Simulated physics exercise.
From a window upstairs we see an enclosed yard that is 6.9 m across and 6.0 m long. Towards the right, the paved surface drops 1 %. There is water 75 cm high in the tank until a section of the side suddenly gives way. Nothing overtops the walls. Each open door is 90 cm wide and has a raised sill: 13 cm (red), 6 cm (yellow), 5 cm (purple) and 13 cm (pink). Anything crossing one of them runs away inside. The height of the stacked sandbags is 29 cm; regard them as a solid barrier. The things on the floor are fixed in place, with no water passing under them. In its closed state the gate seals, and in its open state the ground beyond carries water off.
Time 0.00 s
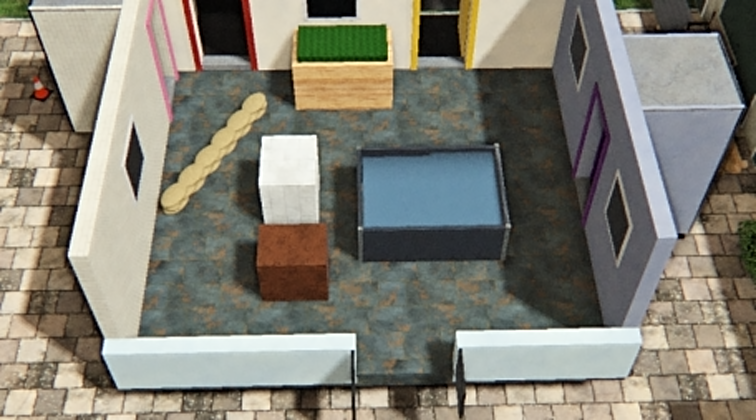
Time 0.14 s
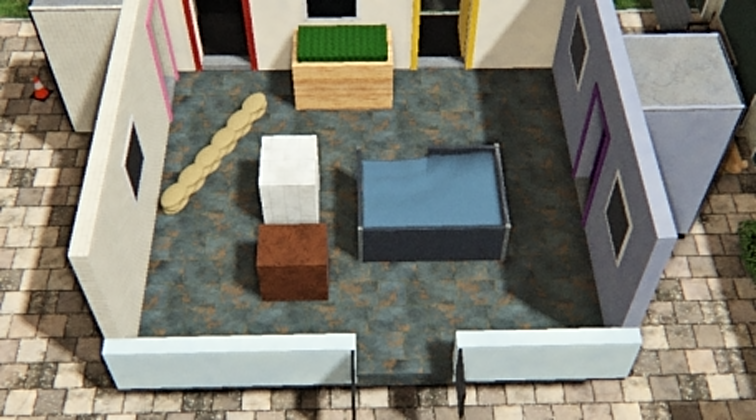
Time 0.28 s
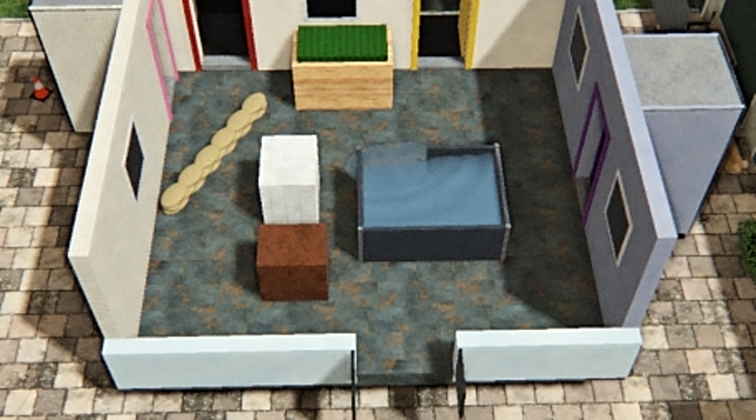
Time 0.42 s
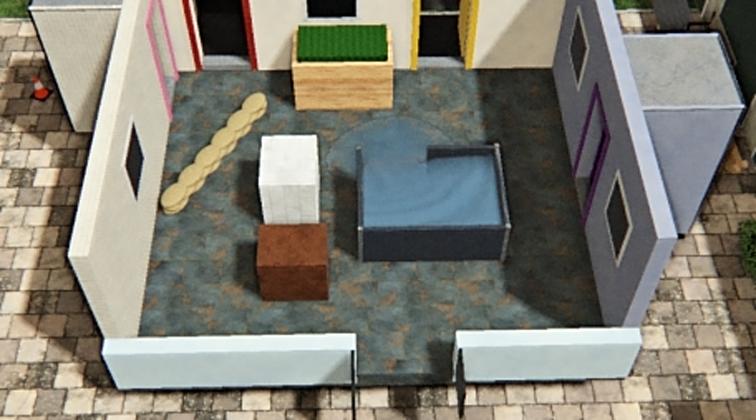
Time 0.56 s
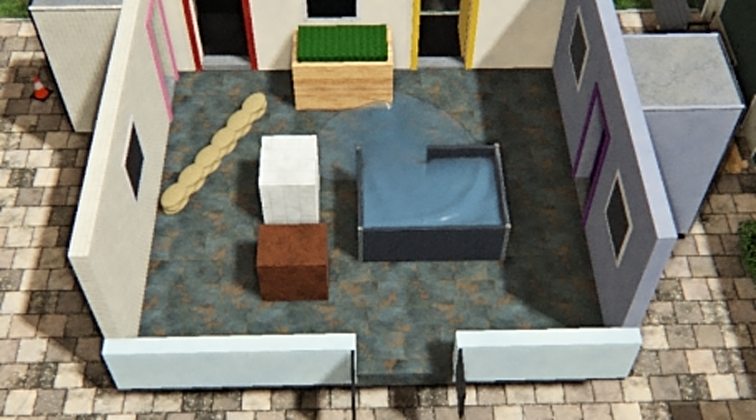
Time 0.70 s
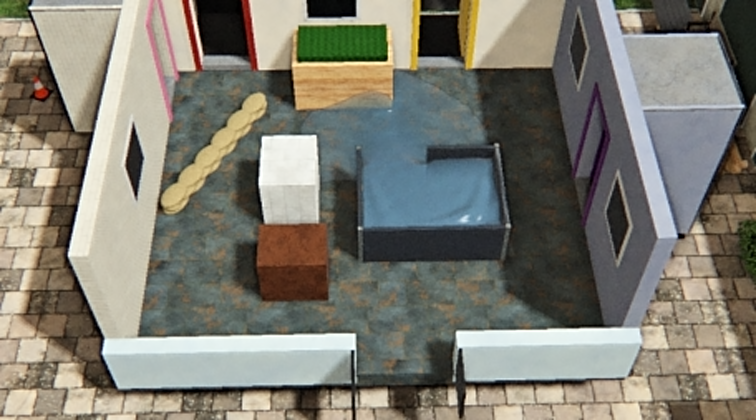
Blue water in a dark rectangular tank, right of centre in a walled yard seen from high above, lies still, then pours out through a gap in the far side. It spreads in a thin, curved sheet across the mottled floor towards a wooden planter topped with green, while the level inside sinks. A white block, a reddish-brown block and a twisted cream barrier on the left stay still, as does the camera.
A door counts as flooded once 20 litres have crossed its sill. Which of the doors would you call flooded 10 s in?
I would call the red door not flooded; I would call the yellow door flooded; I would call the purple door not flooded; I would call the pink door not flooded.
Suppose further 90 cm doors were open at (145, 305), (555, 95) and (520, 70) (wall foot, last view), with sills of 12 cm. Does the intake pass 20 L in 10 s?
So, in the order given, it's shy of the mark, then beyond the mark, then beyond the mark.
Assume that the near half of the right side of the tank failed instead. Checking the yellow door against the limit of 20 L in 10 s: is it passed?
At the yellow door the limit is not exceeded.
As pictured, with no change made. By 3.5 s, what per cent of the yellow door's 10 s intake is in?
Some 70 per cent by then.
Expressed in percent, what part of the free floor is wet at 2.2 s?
Around 30 per cent.
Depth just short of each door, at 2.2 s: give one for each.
Red 11 cm, yellow 21 cm, purple 0 cm, pink 0 cm.
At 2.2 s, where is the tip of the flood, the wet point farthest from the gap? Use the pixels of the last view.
Near (188, 74).
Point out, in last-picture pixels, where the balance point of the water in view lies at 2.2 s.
Near (398, 173).
After 1.4 s water covers 20 % of the floor and is deepest (44 cm) near (376, 115); red door not reached, yellow door 17 cm at the sill, 39 L in, purple door not reached, pink door not reached.
After 2.2 s water covers 30 % of the floor and is deepest (34 cm) near (264, 116); red door 11 cm at the sill, 0 L in, yellow door 21 cm at the sill, 150 L in, purple door not reached, pink door not reached.
After 3.5 s water covers 55 % of the floor and is deepest (26 cm) near (541, 71); red door 7 cm at the sill, 0 L in, yellow door 17 cm at the sill, 261 L in, purple door not reached, pink door 7 cm at the sill, 0 L in.
After 6.0 s water covers 85 % of the floor and is deepest (15 cm) near (541, 71); red door 6 cm at the sill, 0 L in, yellow door 11 cm at the sill, 344 L in, purple door 4 cm at the sill, 0 L in, pink door 7 cm at the sill, 0 L in.
After 10.0 s water covers 95 % of the floor and is deepest (14 cm) near (607, 355); red door 6 cm at the sill, 0 L in, yellow door 6 cm at the sill, 368 L in, purple door 4 cm at the sill, 0 L in, pink door 4 cm at the sill, 0 L in.
